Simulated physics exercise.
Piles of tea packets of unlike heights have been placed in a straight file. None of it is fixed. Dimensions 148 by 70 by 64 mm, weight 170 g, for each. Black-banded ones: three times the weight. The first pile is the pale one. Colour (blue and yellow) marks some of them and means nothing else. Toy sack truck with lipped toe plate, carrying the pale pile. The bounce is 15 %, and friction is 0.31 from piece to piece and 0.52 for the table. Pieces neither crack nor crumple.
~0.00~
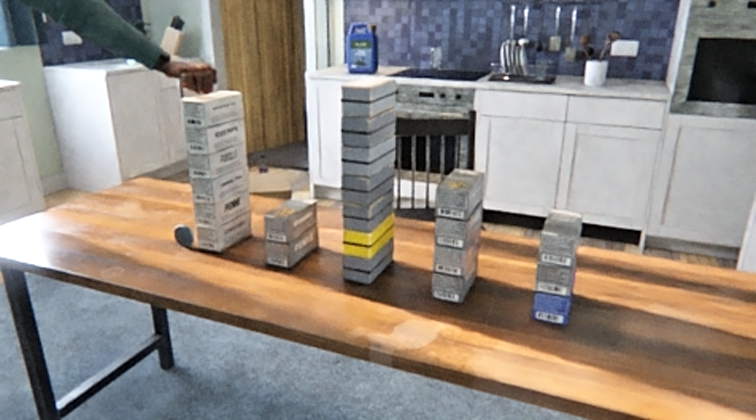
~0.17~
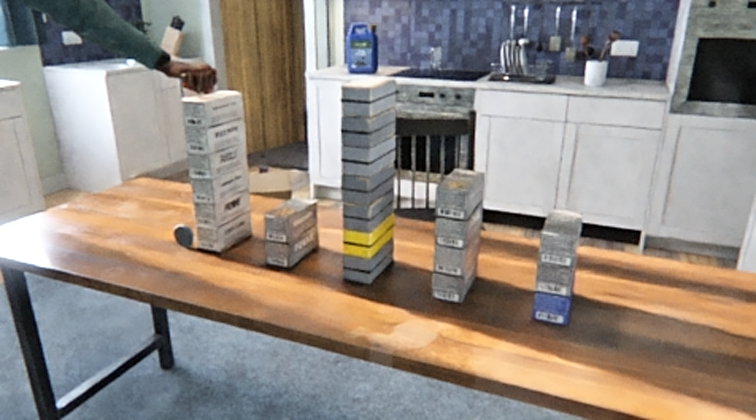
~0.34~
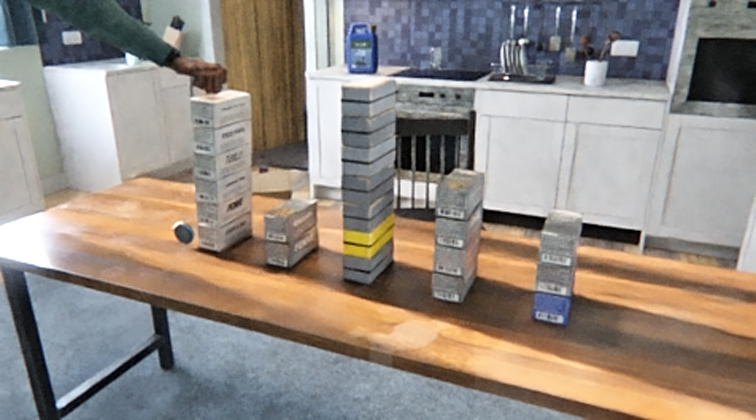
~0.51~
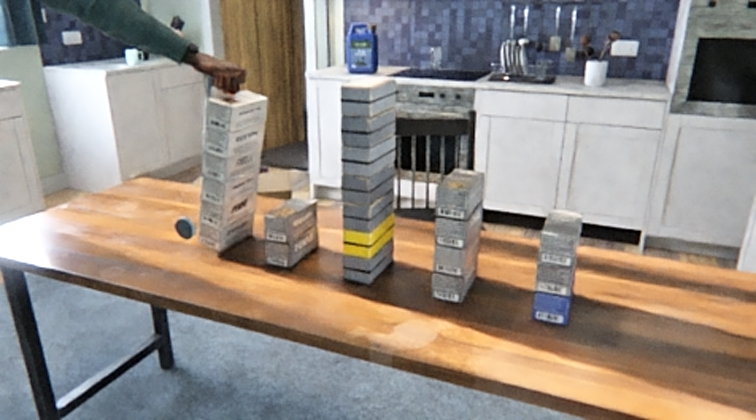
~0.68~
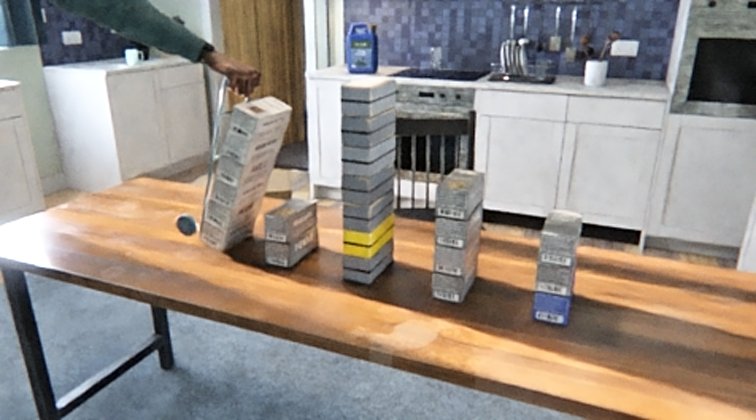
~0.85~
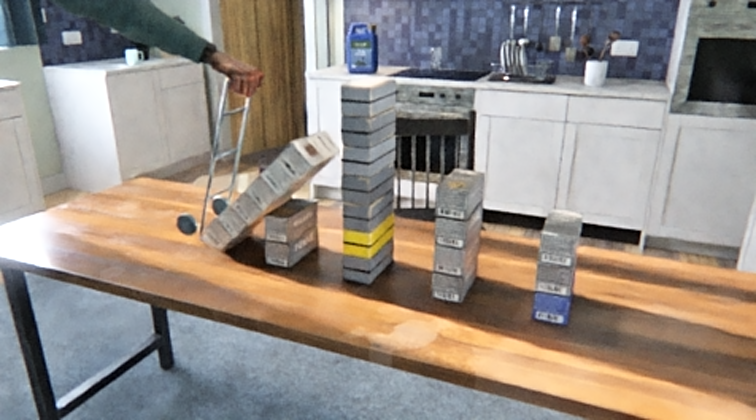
A hand tilting a small hand truck rightward on a wooden table, its pale stack of boxes leaning steeply away from the frame.
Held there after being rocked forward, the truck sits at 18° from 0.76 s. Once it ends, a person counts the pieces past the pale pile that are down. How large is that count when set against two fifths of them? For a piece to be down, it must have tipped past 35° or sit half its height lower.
The count ends up below two fifths.
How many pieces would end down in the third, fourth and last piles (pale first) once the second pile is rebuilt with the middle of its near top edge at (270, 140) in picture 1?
Down by pile: Third 6, fourth 3, last 3.
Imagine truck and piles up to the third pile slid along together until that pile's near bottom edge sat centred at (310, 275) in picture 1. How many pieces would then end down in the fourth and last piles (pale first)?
It would come to fourth 0, last 0.
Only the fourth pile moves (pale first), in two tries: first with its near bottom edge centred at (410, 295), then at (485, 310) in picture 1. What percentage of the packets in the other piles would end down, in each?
Try 1: Around 0 %; try 2: Around 0 %.
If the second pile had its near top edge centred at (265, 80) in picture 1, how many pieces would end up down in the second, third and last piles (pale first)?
Result: Second pile 7, third pile 7, last pile 2.
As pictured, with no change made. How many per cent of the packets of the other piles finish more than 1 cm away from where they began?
Displaced: 5 %.
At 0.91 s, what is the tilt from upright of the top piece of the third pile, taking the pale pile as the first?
It tilts close to 0 degrees.
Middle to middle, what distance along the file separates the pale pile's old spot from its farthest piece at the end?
It ends some 32 cm away.
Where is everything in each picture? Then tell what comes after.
In the first picture (we follow the side turned to the camera), truck frame 0° forward; blue packet (551, 309); yellow packet (356, 245); no other piece has moved.
Truck frame 0° forward; yellow packet (356, 245), in the second picture.
Truck frame 4° forward, top of the pale pile leaning 4°; yellow packet (356, 245); no other piece has moved, in the third picture.
Truck frame (207, 114) 11° forward, top of the pale pile leaning 12°; yellow packet (356, 245); no other piece has moved, in the fourth picture.
Truck frame (220, 115) 17° forward, top of the pale pile leaning 22°; yellow packet (356, 245); no other piece has moved, in the fifth picture.
Truck frame (221, 115) 18° forward, top of the pale pile leaning 46°; yellow packet (356, 245); blue packet (551, 309); no other piece has moved, in the sixth picture.
Around 0.91 s, 6 of the pale pile down; none of the 16 other packets down, 1 disturbed.
Around 0.98 s, 6 of the pale pile down; none of the 16 other packets down, 2 disturbed.
Finally (1.8 s), 6 of the pale pile down; none of the 16 other packets down, 2 disturbed; yellow packet unmoved; blue packet unmoved. That is 0 per cent. Seen by the last camera, middles, yellow packet near (370, 233), blue packet near (555, 292).
